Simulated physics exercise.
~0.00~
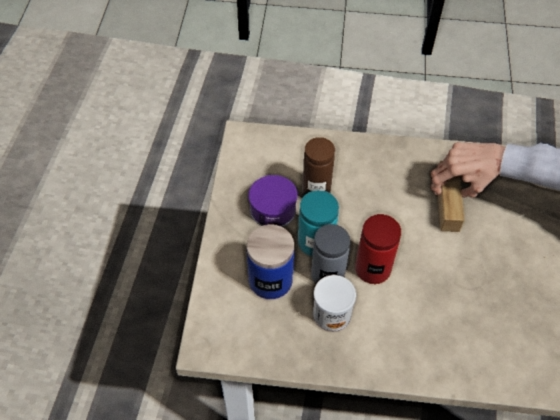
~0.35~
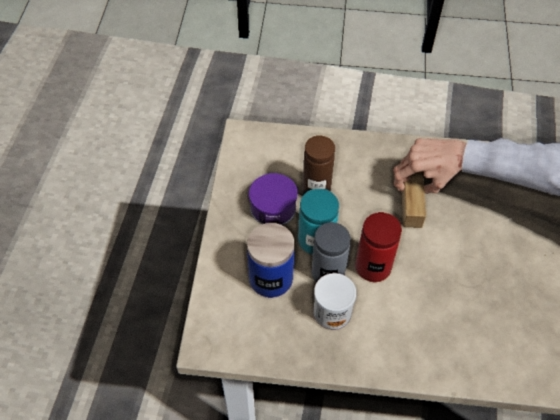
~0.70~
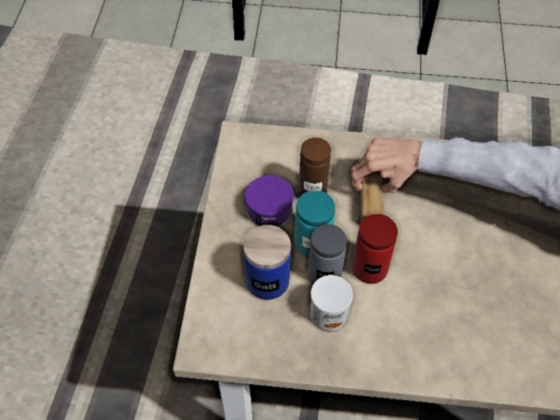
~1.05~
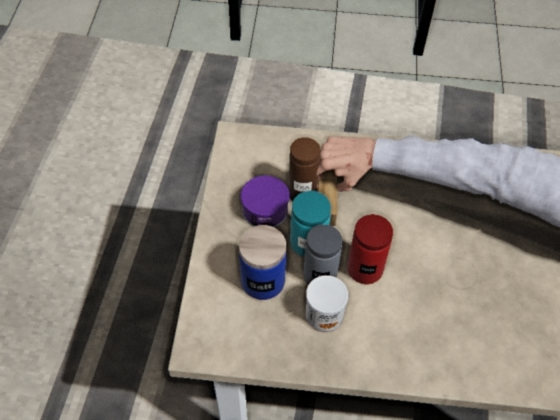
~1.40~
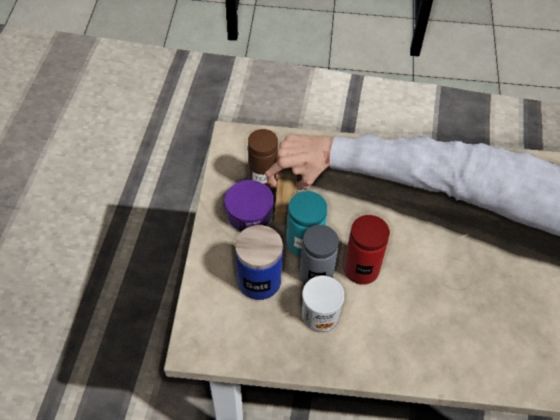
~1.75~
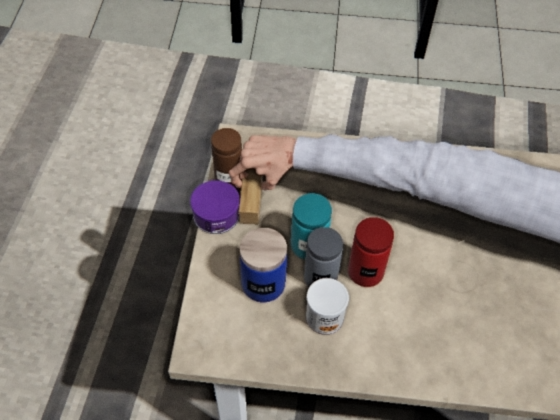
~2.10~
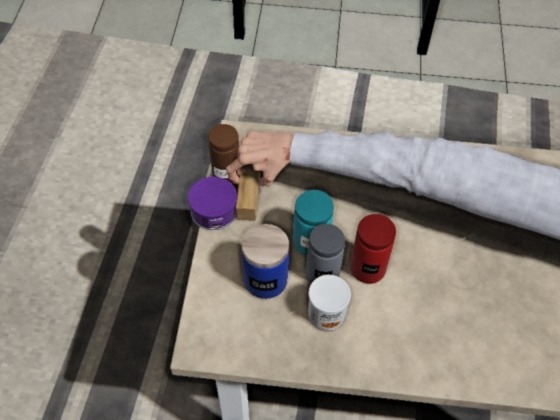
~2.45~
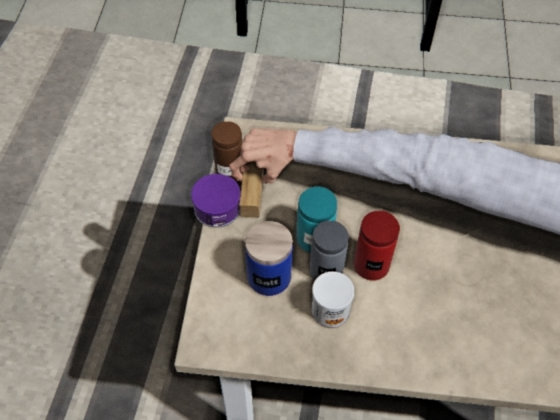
A hand slides a wooden block left, pushing the brown jar and purple tub to the table's edge.
